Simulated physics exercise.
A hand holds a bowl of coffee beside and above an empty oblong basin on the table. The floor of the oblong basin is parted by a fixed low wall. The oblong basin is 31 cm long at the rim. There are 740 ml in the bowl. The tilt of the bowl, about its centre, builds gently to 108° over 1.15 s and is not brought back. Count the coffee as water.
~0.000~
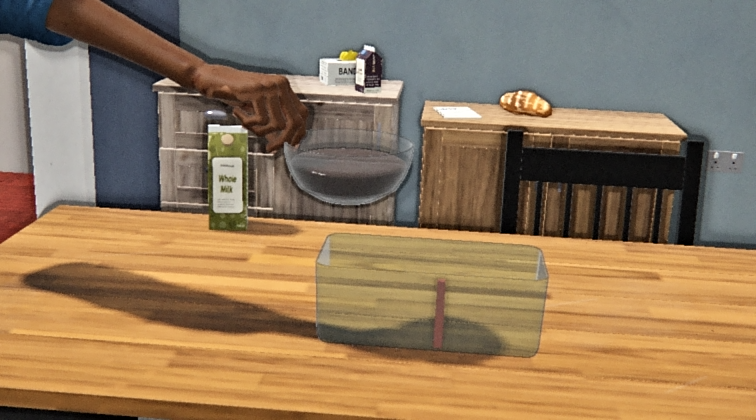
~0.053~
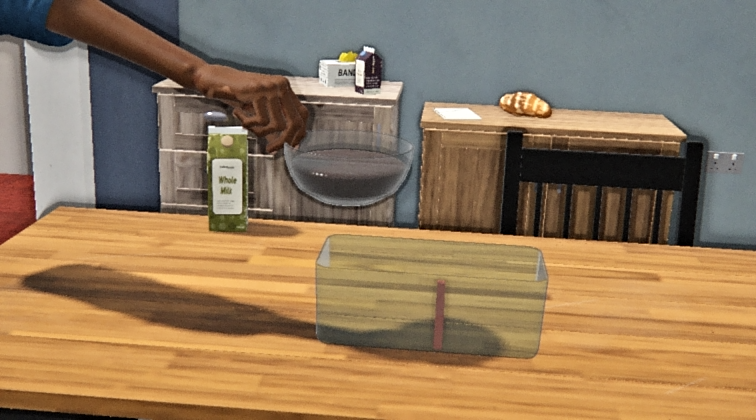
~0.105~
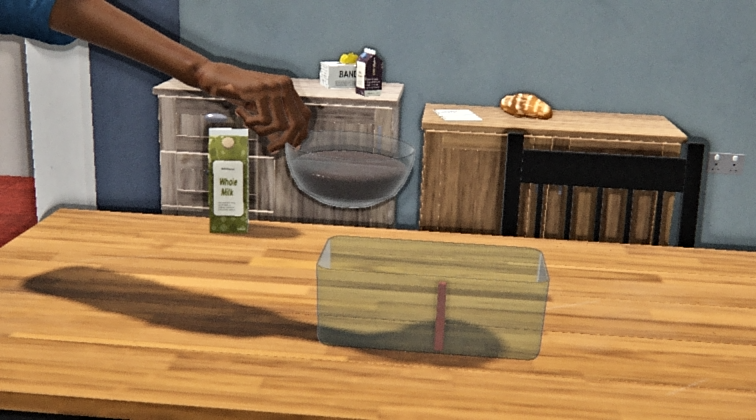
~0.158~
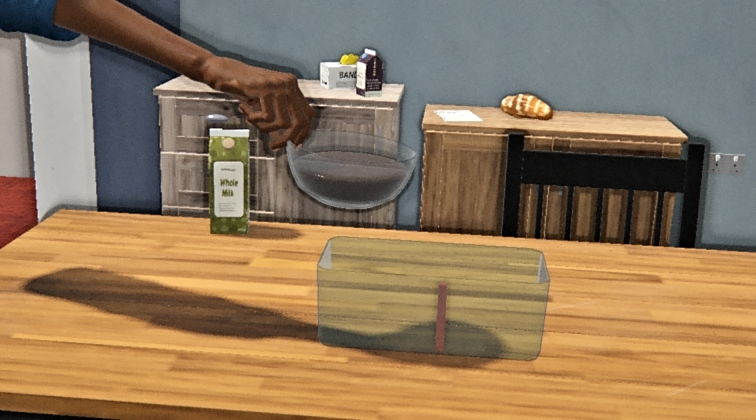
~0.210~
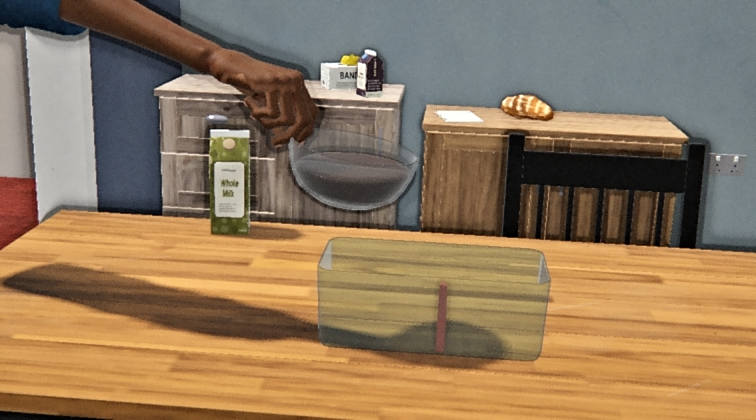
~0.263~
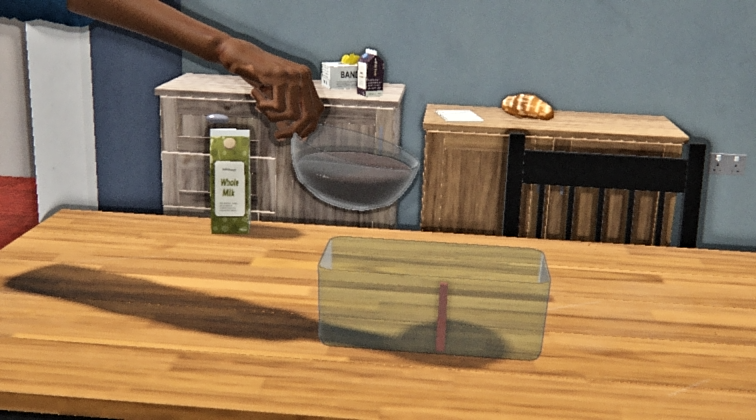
At the start, a hand holds a clear glass bowl of dark liquid nearly level, above and beside an empty oblong basin on a wooden table, with a milk carton behind. The hand then slowly tilts the bowl a little toward the right, its right rim dipping while the basin stays still.
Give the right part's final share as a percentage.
About 40 per cent.
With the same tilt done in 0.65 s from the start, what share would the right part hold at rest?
Then about 25 per cent.
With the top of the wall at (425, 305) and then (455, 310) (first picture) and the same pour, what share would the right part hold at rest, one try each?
In turn about 65 and 20 per cent.
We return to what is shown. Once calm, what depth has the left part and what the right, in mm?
Some 20 mm on the left and 16 mm on the right.
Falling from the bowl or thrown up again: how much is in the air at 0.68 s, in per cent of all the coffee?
About 32 per cent.
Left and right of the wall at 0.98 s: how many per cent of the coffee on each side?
Near 54 on the left, 40 on the right.
After 0.68 s the tilt is 69° and 45 per cent is still to pour, 6 is left of the wall and 16 right of it.
After 0.98 s the tilt is 103° and 1 per cent is still to pour, 55 is left of the wall and 40 right of it.
After 1.30 s the tilt is 108° and 0 per cent is still to pour, 59 is left of the wall and 40 right of it.
After 1.65 s the tilt is 108° and 0 per cent is still to pour, 59 is left of the wall and 40 right of it.
In the end 59 per cent lies left of the wall, 40 right of it and 1 outside.
